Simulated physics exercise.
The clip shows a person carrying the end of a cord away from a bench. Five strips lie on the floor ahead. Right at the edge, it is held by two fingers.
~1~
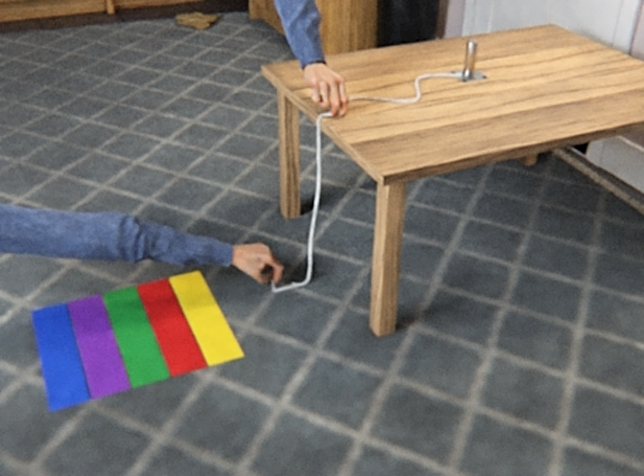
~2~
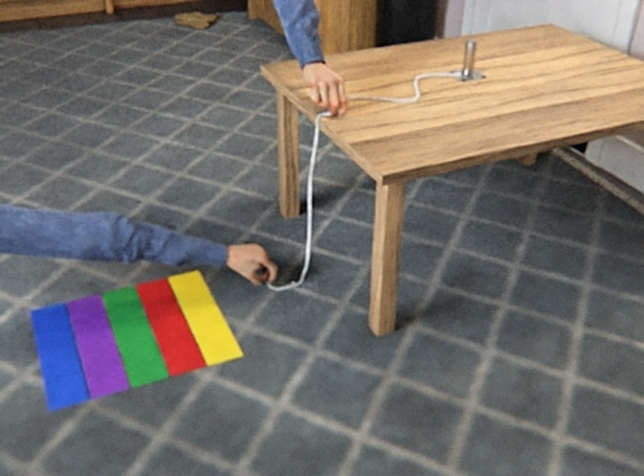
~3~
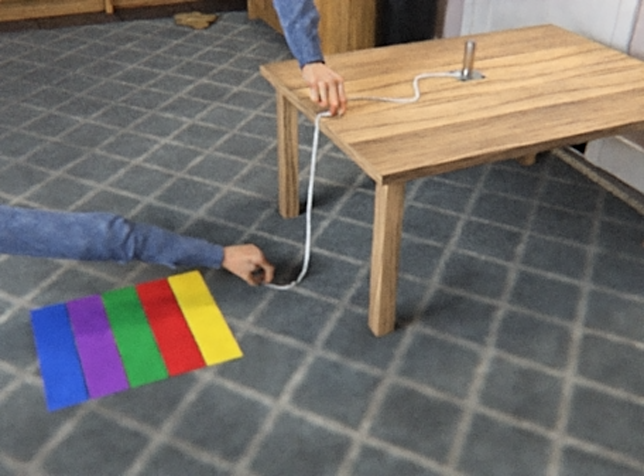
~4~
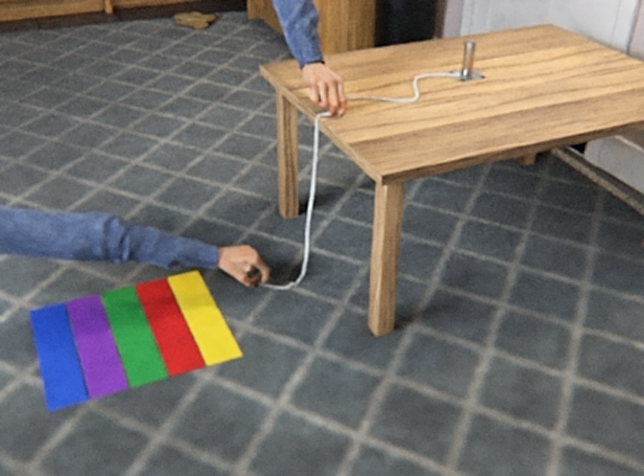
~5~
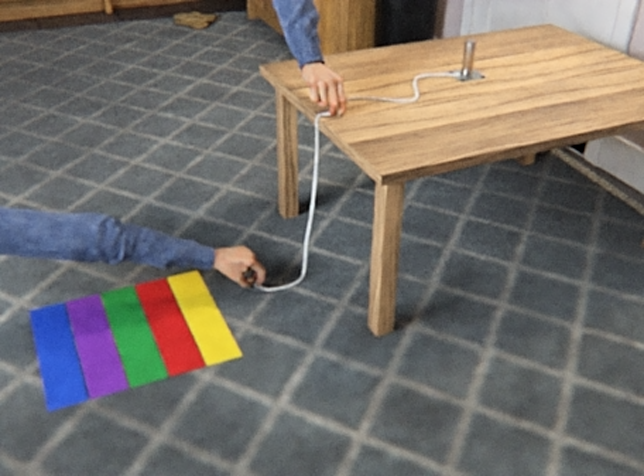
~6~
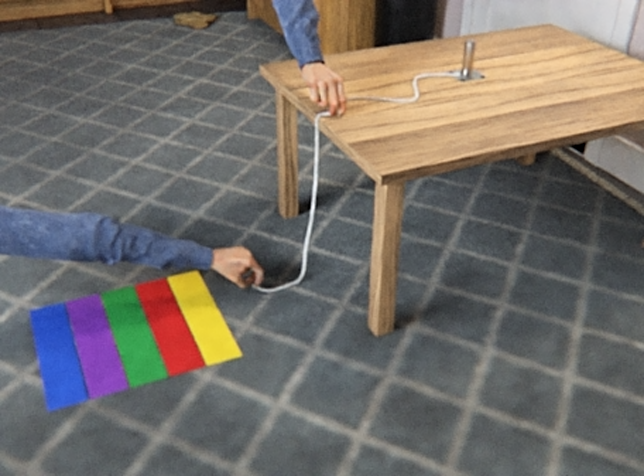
A hand in a blue sleeve at the lower left draws the end of a white cord slightly leftward, low over a grey tiled floor, seen from above at an angle. The cord runs from a small metal post across a wooden table, under another hand's fingers at the edge, and down. Blue, purple, green, red and yellow strips lie at lower left, while the upper hand and camera stay still.
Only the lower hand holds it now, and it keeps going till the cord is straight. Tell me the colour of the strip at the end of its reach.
It is purple.
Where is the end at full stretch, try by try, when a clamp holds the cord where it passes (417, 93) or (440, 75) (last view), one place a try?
First try close to (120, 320), second close to (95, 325).
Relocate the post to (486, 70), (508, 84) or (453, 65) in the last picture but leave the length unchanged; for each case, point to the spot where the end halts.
It works out at around (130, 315), (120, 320) and (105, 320) for the three tries.
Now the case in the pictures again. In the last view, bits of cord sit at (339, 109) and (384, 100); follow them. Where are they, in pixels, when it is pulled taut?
(302, 129) and (352, 104), roughly.
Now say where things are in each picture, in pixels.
In the first picture, end (272, 281); yellow (218, 343); red (182, 353); green (145, 364); purple (106, 375); blue (66, 386).
In the second picture, end (267, 282); cord through (427, 76) (415, 100) (346, 102) (316, 143) (310, 211) (305, 270).
In the third picture, end (263, 282).
In the fourth picture, end (259, 284); cord through (426, 76) (415, 100) (345, 102) (316, 143) (310, 211) (304, 271).
In the fifth picture, end (255, 284).
In the sixth picture, end (253, 285); cord through (426, 76) (415, 100) (345, 102) (317, 143) (313, 210) (304, 271).
Soon after, end near (155, 310); over red.
Then, end near (115, 320); over green.
At full stretch, end near (91, 326); over purple. The purple one.
